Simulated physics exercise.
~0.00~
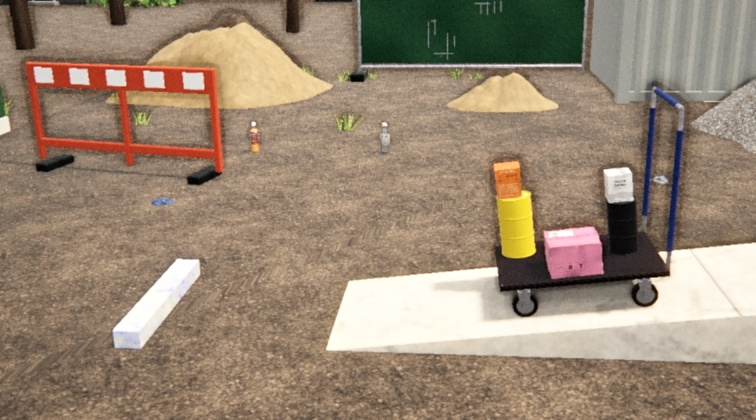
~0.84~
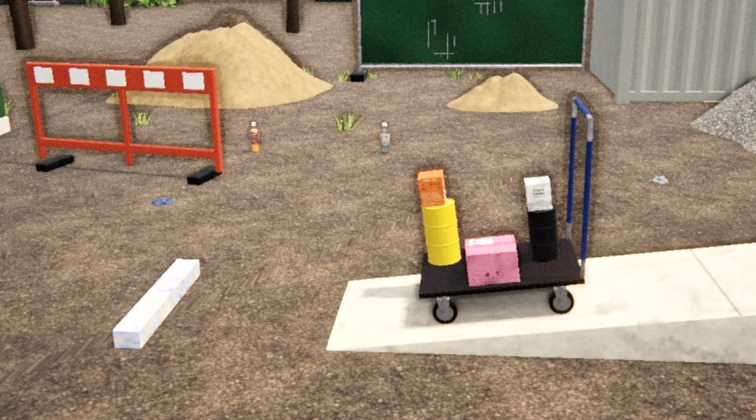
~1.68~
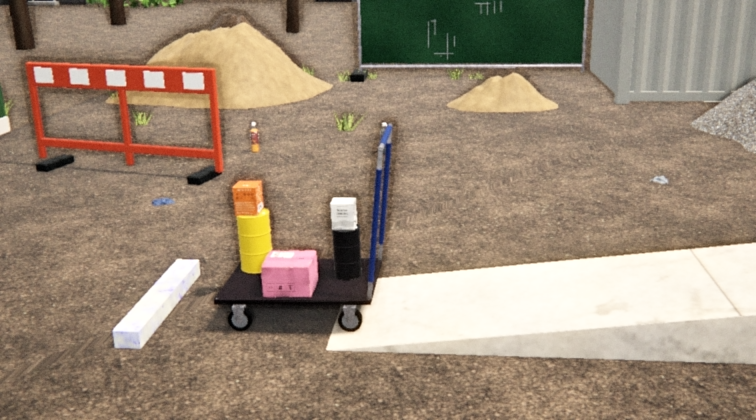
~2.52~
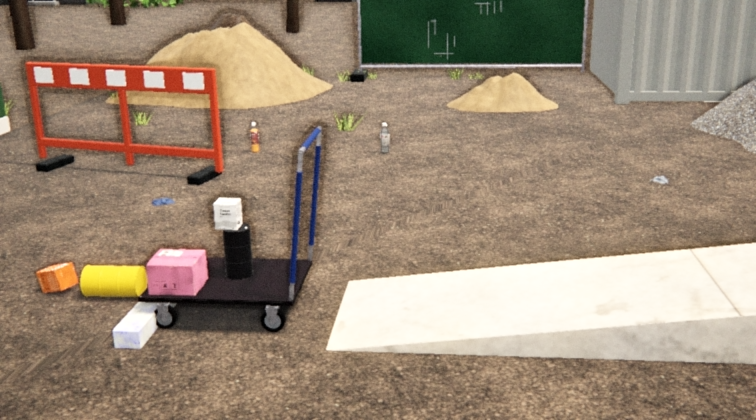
A pale ramp slopes down to the left across a dirt yard, seen from a fixed, slightly raised view, with an orange-red barrier, sand piles and a green board behind. A dark flatbed trolley with a blue handle carries a yellow canister topped by an orange box, a pink parcel, and a black canister topped by a white box. It rolls left down the ramp onto the dirt and reaches a white kerb. There the yellow canister and orange box topple off to the left. The trolley ends at the kerb, the pink parcel shifted to the deck's front, the white box still on the upright black canister.
